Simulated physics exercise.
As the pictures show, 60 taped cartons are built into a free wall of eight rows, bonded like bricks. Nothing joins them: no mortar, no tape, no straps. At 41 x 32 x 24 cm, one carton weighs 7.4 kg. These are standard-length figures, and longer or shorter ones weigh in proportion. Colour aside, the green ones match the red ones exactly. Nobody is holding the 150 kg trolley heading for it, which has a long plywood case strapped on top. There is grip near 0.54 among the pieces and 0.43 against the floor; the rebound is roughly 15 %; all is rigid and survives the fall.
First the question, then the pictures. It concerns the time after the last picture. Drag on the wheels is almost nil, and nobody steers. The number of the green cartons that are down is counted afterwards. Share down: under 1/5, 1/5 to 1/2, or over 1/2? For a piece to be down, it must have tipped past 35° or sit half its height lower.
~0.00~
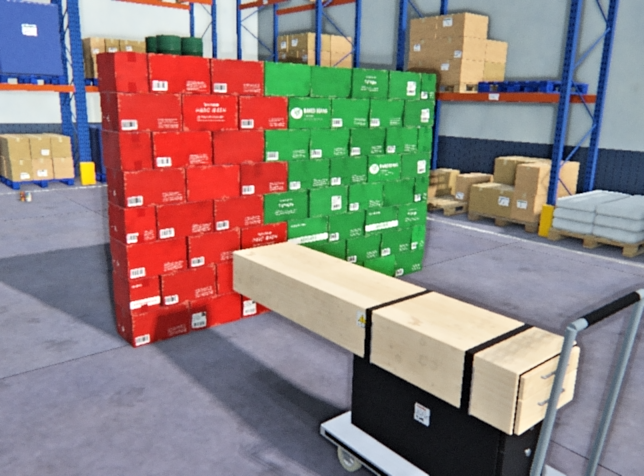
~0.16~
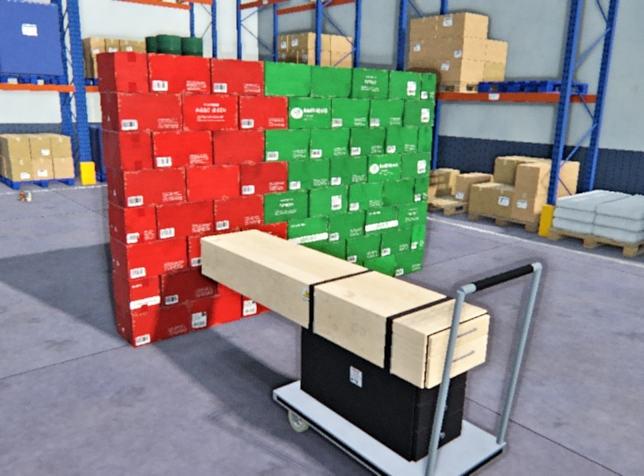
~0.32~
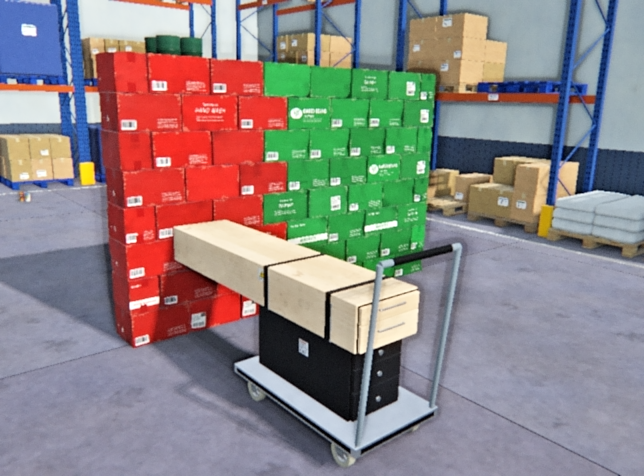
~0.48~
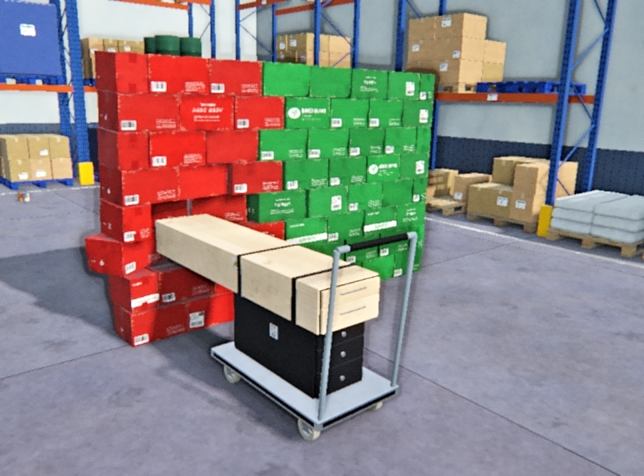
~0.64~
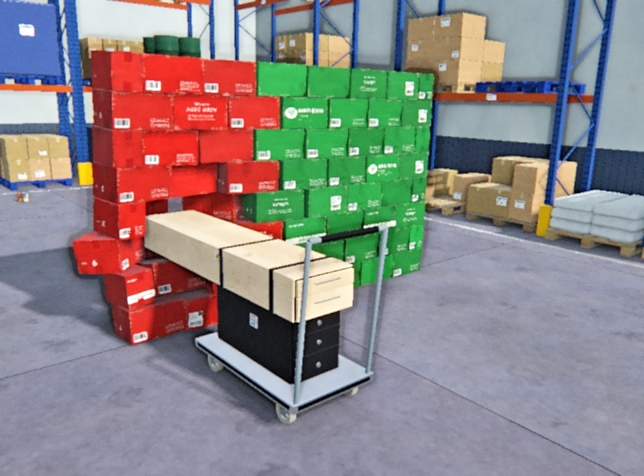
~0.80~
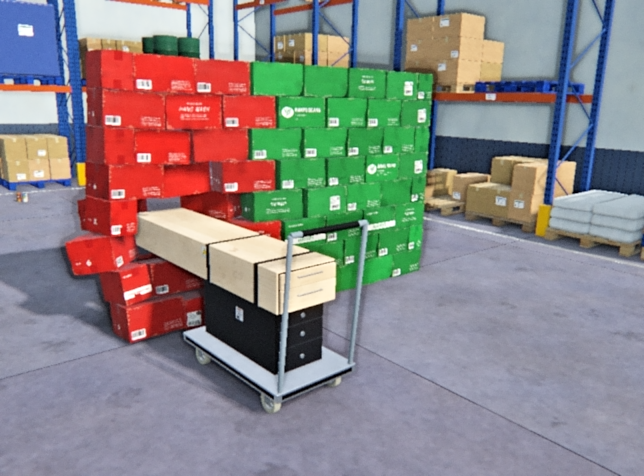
Under 1/5.
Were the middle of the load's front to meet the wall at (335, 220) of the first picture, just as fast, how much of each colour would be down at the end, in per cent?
Then green ends 80 per cent down and red 50 per cent.
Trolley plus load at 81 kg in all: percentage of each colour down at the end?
For green it's 0, for red it's 0 in a hundred.
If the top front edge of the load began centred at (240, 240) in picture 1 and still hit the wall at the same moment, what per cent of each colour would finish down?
Down at the end: Green 0 per cent, red 0 per cent.
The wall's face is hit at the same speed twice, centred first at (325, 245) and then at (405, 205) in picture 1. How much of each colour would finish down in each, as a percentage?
First try then second: Green 0 and 40, red 0 and 0 per cent.
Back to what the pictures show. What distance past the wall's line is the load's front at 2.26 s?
About 95 cm.
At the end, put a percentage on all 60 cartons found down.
Near 35 per cent.
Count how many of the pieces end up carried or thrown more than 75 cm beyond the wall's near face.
Estimate: Roughly 16 of them.
After 1.44 s, load 95 cm past the wall's line, still rolling; none of the 36 green cartons down (10 of 60 in all colours); top green carton unmoved; top red carton leaning 20°, 12 cm lower.
After 2.26 s, load 95 cm past the wall's line, stopped; 4 of the 36 green cartons down (22 of 60 in all colours); top green carton unmoved; top red carton leaning 70°, 1.53 m lower.
At rest (4.2 s), load 95 cm past the wall's line, stopped; 4 of the 36 green cartons down (22 of 60 in all colours); top green carton unmoved; top red carton 1.65 m lower. That is 11 per cent. As the last picture would show them, middles, top green carton near (390, 86), top red carton near (86, 266).
